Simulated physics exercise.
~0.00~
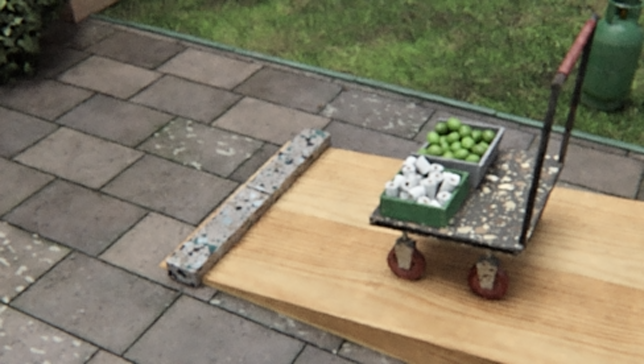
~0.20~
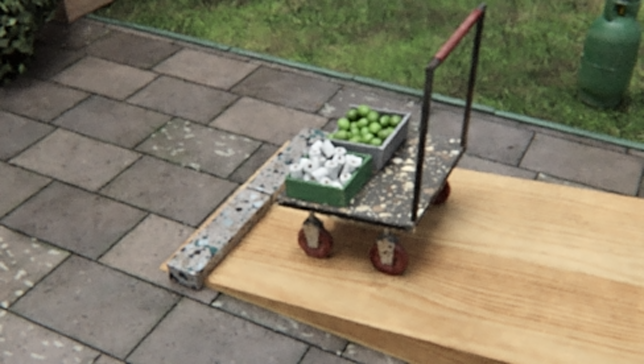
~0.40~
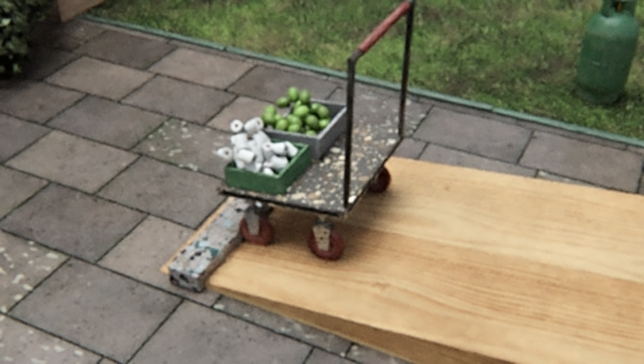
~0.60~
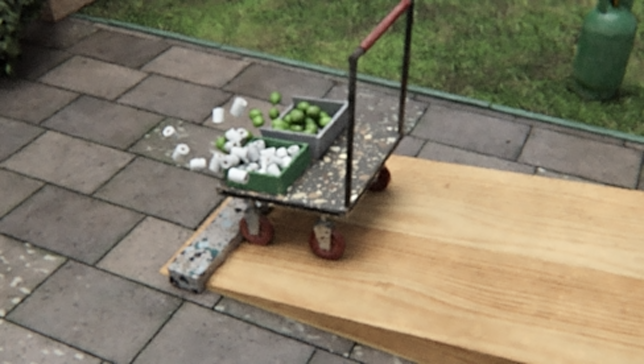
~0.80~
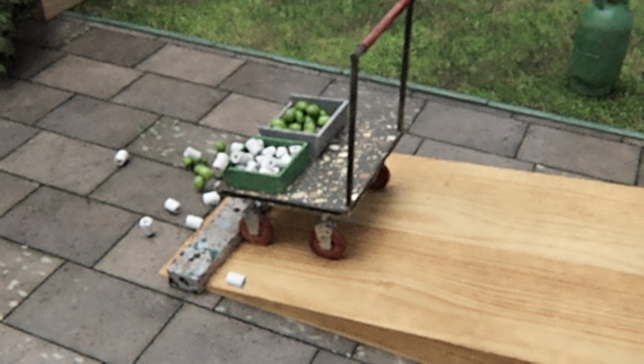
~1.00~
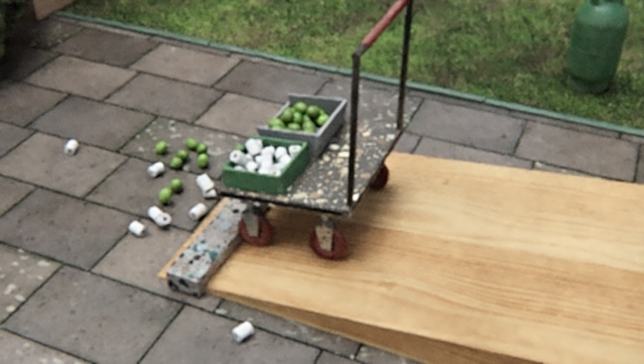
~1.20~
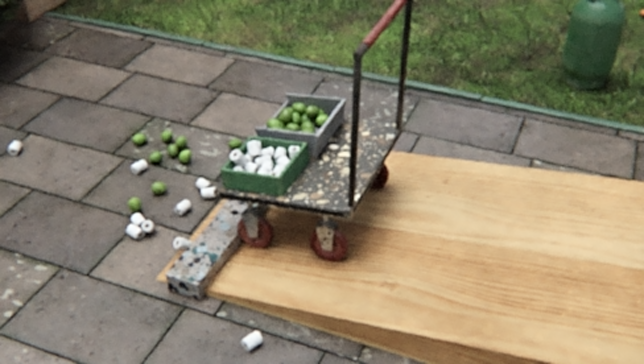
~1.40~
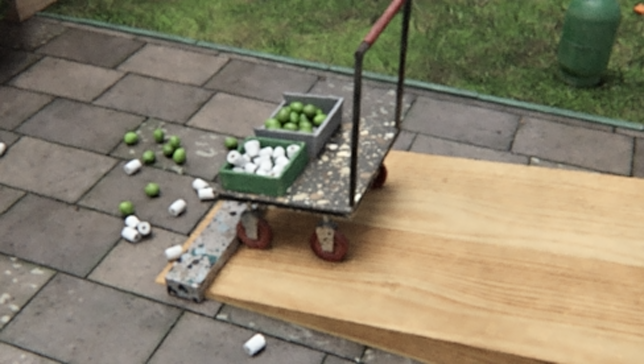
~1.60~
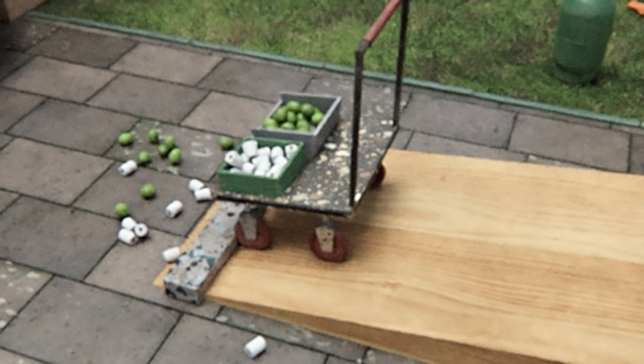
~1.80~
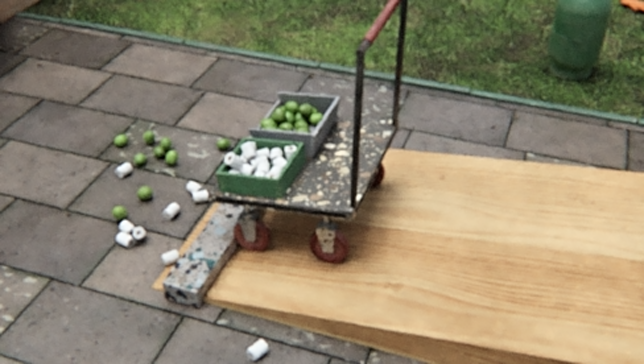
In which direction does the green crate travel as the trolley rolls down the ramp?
The green crate travels to the left, riding on the trolley until it stops at the low step.
